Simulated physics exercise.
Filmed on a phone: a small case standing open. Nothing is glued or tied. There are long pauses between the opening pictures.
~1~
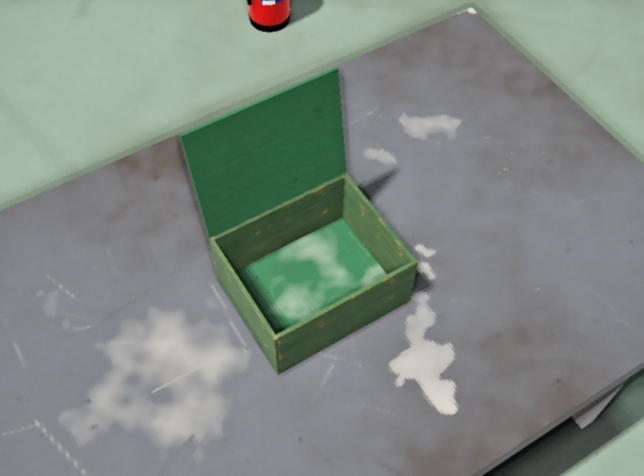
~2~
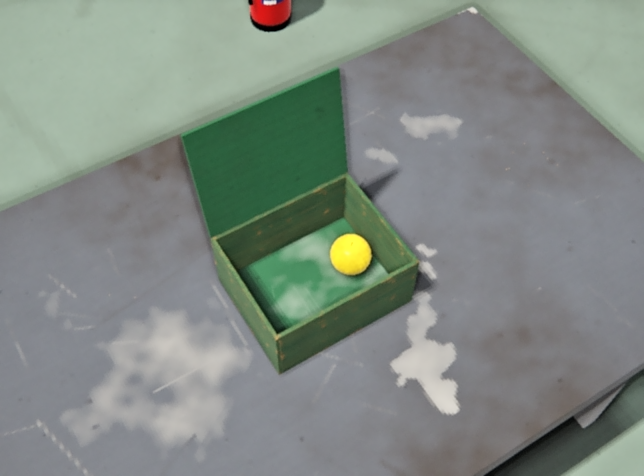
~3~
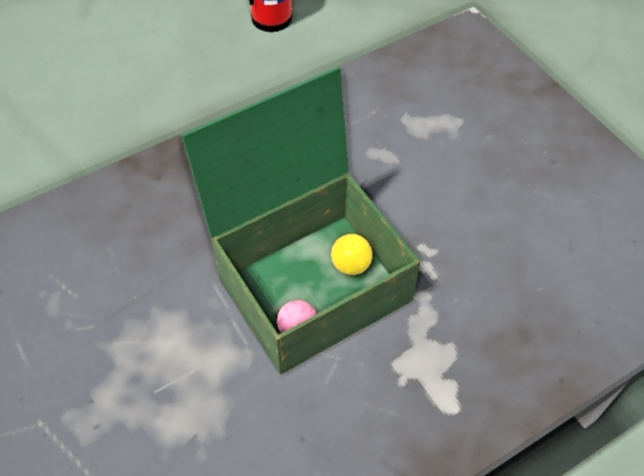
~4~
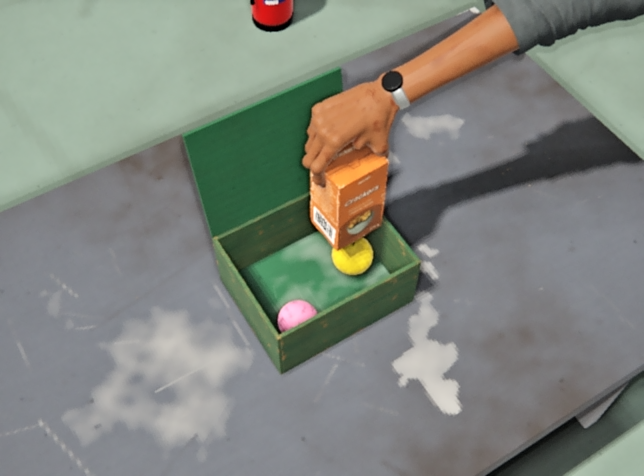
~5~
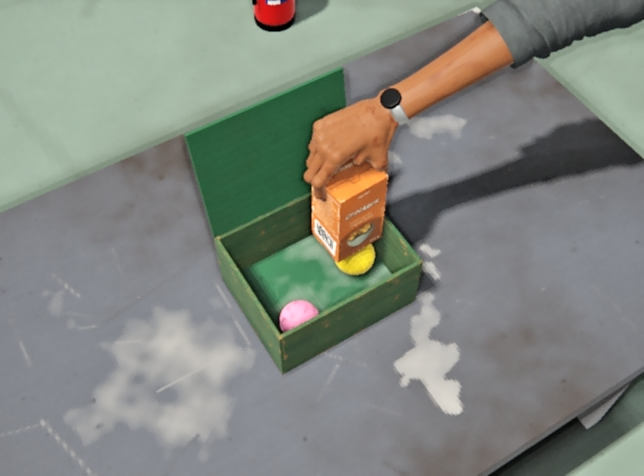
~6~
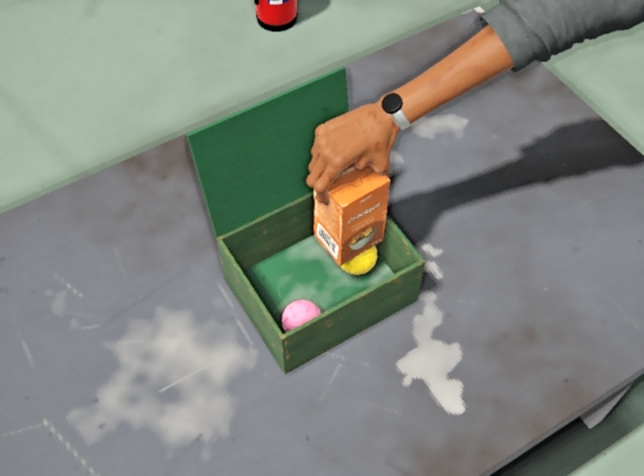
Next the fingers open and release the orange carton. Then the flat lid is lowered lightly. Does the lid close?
Here the lid closes.
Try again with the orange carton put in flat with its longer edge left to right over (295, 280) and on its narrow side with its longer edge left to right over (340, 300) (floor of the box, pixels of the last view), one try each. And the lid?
First try: It shuts flat; second try: It stays ajar.
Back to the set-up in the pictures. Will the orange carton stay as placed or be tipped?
It ends up tilted.
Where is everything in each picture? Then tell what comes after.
The last thing is not in view yet, in the first picture.
The last thing is not in view yet, in the second picture.
The last thing is not in view yet, in the third picture.
Still above its spot; orange carton (347, 193), in the fourth picture.
Still above its spot; orange carton (348, 206), in the fifth picture.
Put in, still held; orange carton (350, 209), in the sixth picture.
Then, 0.50 s on from there, orange carton turned 65° from how it was put near (299, 250); yellow apple shifted a little.
Then, 1.30 s on from there, lid 77° above the rim; orange carton on its side near (291, 266); yellow apple shifted a little.
Then, 1.70 s on from there, lid 43° above the rim; orange carton on its side near (291, 266); yellow apple shifted a little.
Then, 2.00 s on from there, lid 6° above the rim; orange carton on its side near (291, 265); yellow apple shifted a little.
In the end, lid shut; toppled in the box, orange carton; the other 2 unmoved. At the end, from the last picture's camera, orange carton near (291, 266).
